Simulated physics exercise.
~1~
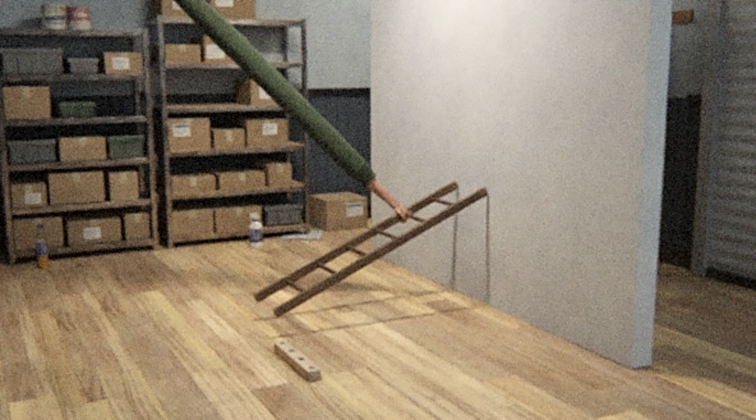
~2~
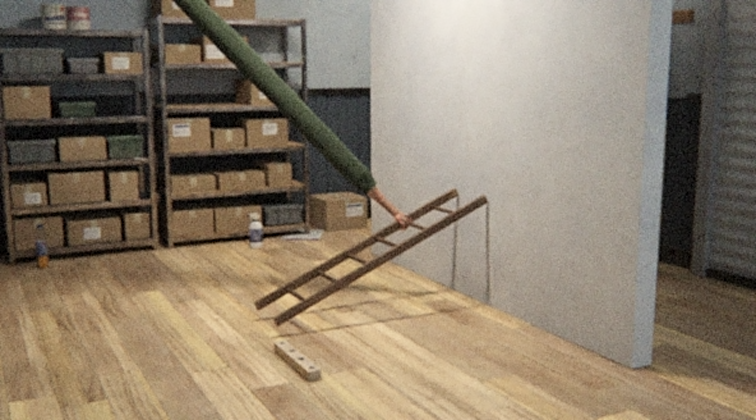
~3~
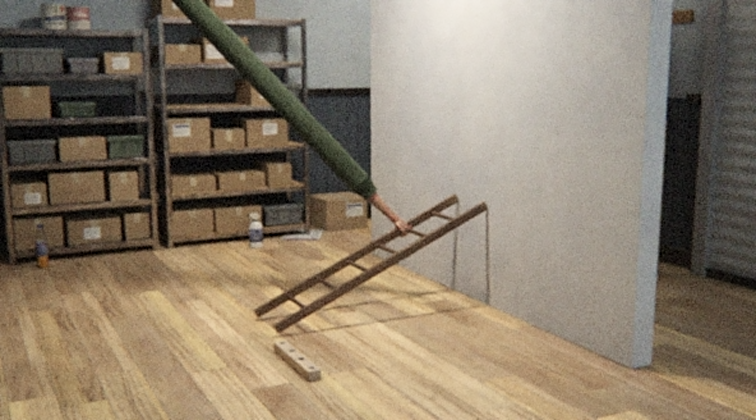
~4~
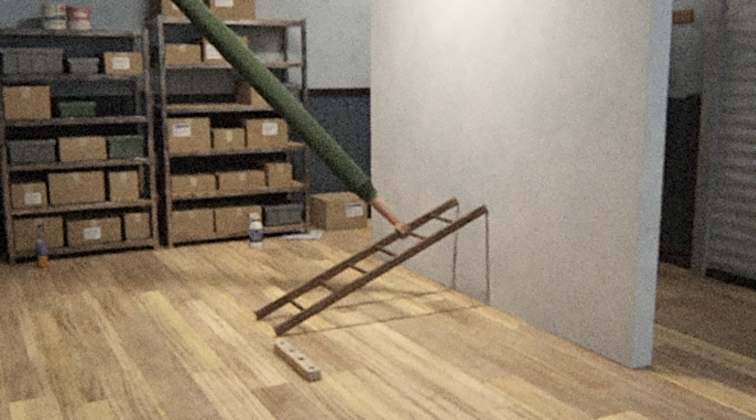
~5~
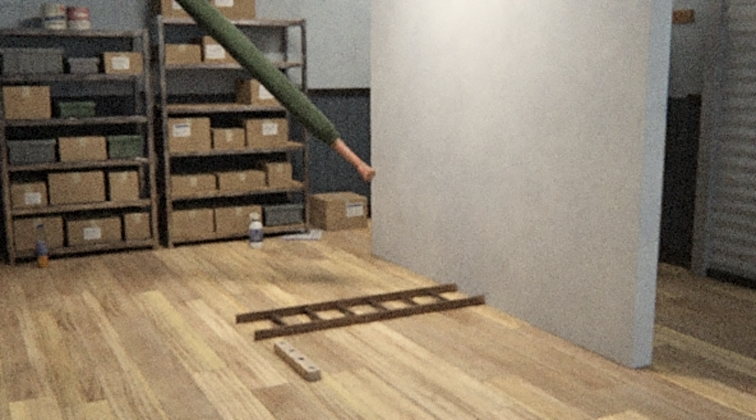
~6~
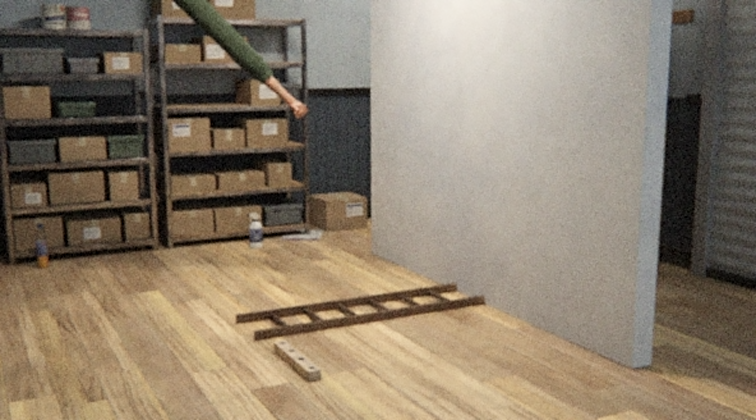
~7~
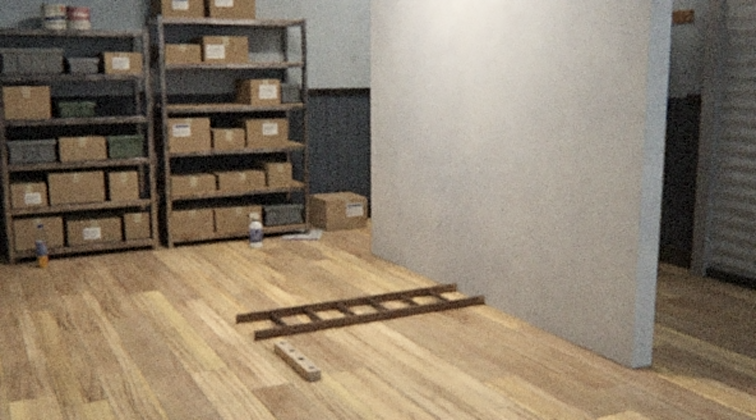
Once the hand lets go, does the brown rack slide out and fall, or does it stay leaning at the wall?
It slides out and falls. Its feet give way to the left, and it ends up lying flat on the floor.
